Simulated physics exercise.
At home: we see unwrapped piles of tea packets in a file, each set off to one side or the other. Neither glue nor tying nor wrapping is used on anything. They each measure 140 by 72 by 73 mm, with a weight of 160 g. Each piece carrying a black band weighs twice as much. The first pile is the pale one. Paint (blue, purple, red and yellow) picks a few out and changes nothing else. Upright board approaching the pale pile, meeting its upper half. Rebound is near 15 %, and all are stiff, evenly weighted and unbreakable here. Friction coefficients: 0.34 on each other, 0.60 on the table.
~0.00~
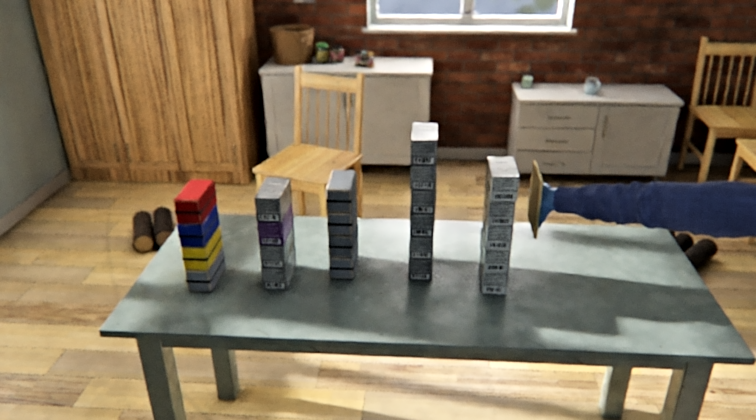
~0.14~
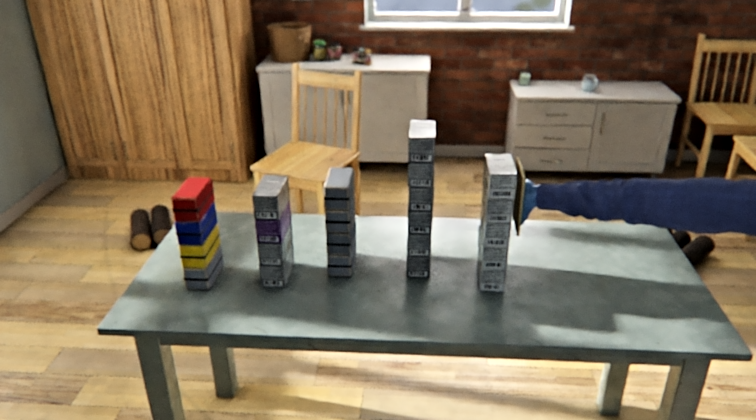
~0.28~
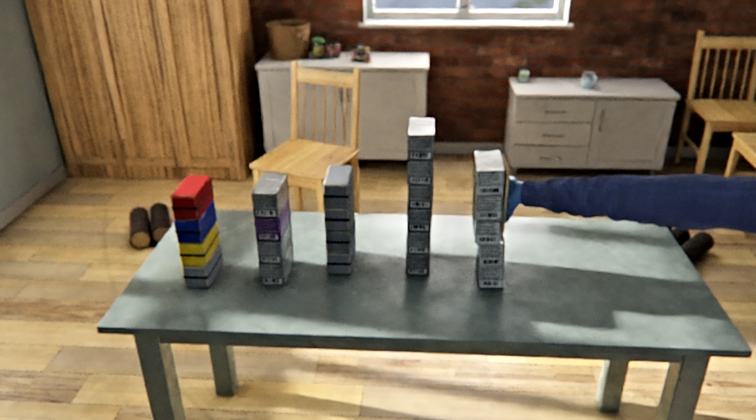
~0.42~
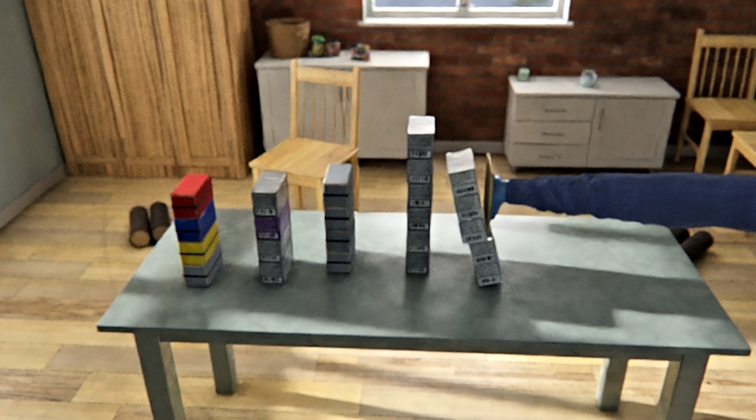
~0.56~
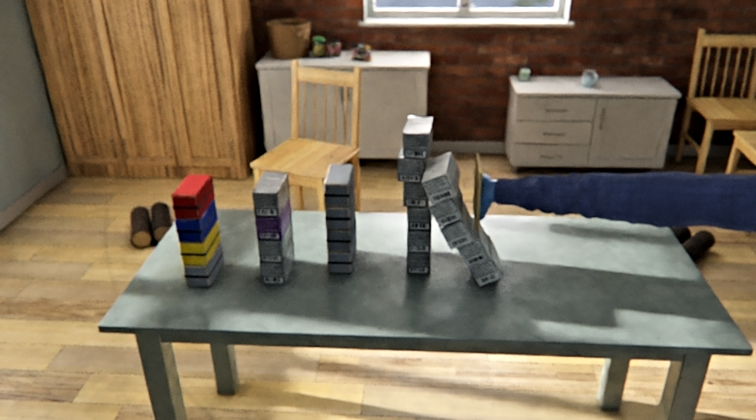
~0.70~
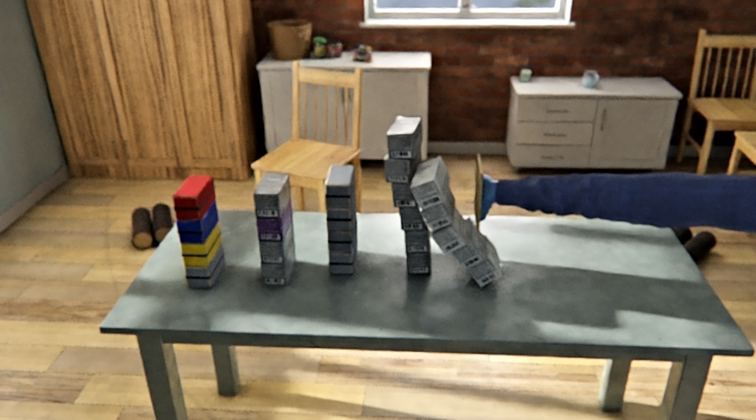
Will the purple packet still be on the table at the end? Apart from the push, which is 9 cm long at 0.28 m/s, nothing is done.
Yes - safe.
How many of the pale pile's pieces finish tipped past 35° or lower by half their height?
Tally of pale pieces: 5.
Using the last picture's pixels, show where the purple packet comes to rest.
In the final picture it sits close to (206, 241).
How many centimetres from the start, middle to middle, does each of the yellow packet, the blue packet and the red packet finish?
Shift in cm - yellow: 14; blue: 108; red: 106.
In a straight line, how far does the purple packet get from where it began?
Roughly 22 cm.
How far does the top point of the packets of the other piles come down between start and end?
By about 24 cm, start to end.
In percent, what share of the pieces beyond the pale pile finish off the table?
It works out at roughly 10 per cent.
After 0.92 s, 5 of the pale pile down; none of the 18 other packets off the table, 6 disturbed; purple packet unmoved.
After 1.18 s, 5 of the pale pile down; none of the 18 other packets off the table, 11 disturbed; purple packet unmoved.
After 1.48 s, 5 of the pale pile down; none of the 18 other packets off the table, 17 disturbed; purple packet leaning 16°; red packet shifted 32 mm.
After 2.00 s, 5 of the pale pile down; 1 of the 18 other packets off the table; purple packet 7 cm lower; red packet upside down.
At rest (2.8 s), 5 of the pale pile down; 2 of the 18 other packets off the table; purple packet 7 cm lower; red packet upside down; blue packet on its side. As the last picture would show them, middles, purple packet near (206, 241).
